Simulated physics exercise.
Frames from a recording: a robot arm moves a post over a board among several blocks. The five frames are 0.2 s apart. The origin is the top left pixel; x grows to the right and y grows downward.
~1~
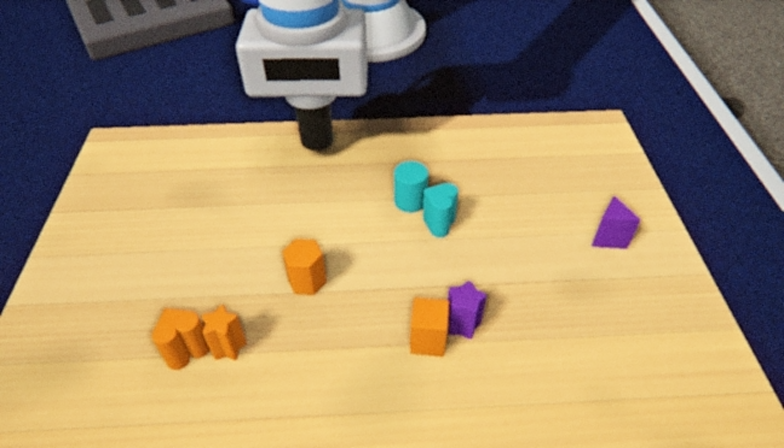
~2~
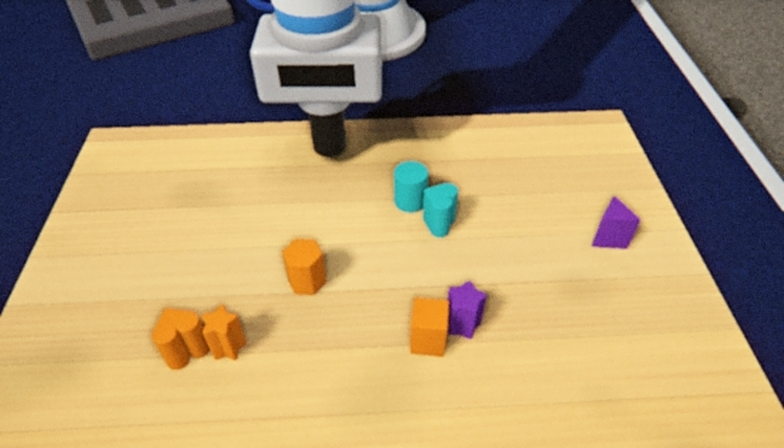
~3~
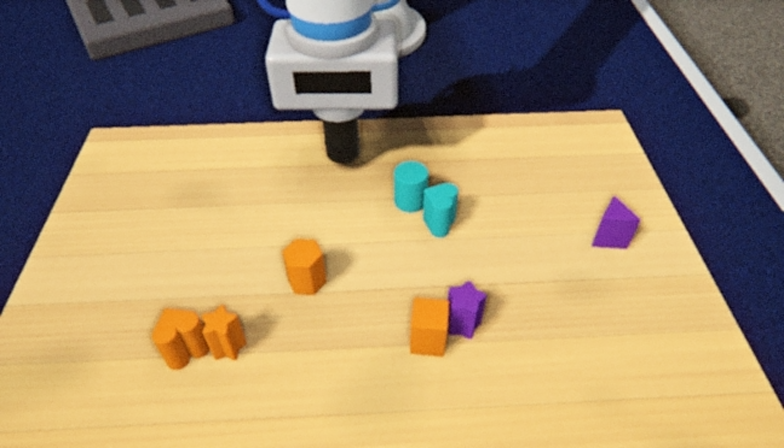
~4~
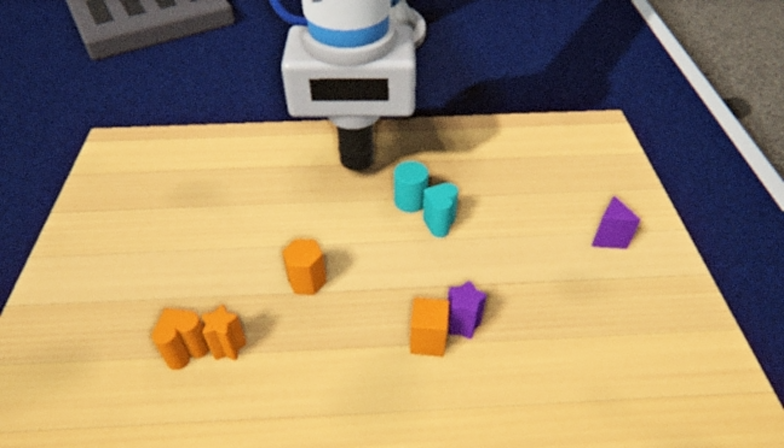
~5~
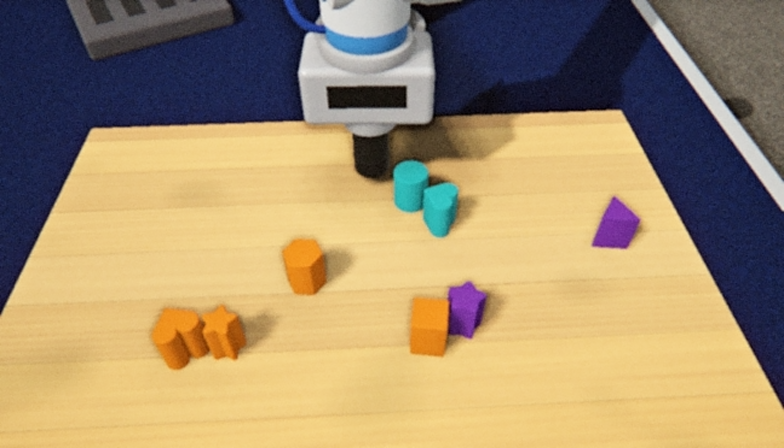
A robot arm sliding its dark post slightly rightward and toward the viewer over a wooden board of motionless colored blocks.
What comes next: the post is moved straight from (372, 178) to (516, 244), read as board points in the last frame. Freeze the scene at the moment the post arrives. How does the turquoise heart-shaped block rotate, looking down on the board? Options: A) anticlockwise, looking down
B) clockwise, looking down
It's B.
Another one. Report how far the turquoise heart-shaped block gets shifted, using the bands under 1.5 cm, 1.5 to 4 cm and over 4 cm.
It moves more than 4 cm.
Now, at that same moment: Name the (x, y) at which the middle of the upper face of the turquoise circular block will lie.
I'd place it at (514, 242), taking the centre of its top.
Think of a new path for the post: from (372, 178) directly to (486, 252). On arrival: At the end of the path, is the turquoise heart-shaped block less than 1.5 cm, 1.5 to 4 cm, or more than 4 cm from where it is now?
It travels more than 4 cm.
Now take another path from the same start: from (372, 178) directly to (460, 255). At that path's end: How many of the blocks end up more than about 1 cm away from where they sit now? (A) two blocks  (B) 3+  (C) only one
A
The first path, step by step. One third of the way, post at (417, 188); turquoise circular block at (439, 190); turquoise heart-shaped block at (460, 209), turned 15° anticlockwise.
Two thirds of the way, post at (466, 210); turquoise circular block at (481, 217); turquoise heart-shaped block at (483, 243), turned 20° clockwise.
At the end, post at (518, 233); turquoise circular block at (514, 242); turquoise heart-shaped block at (485, 257), turned 60° clockwise; purple three-sided block unmoved.
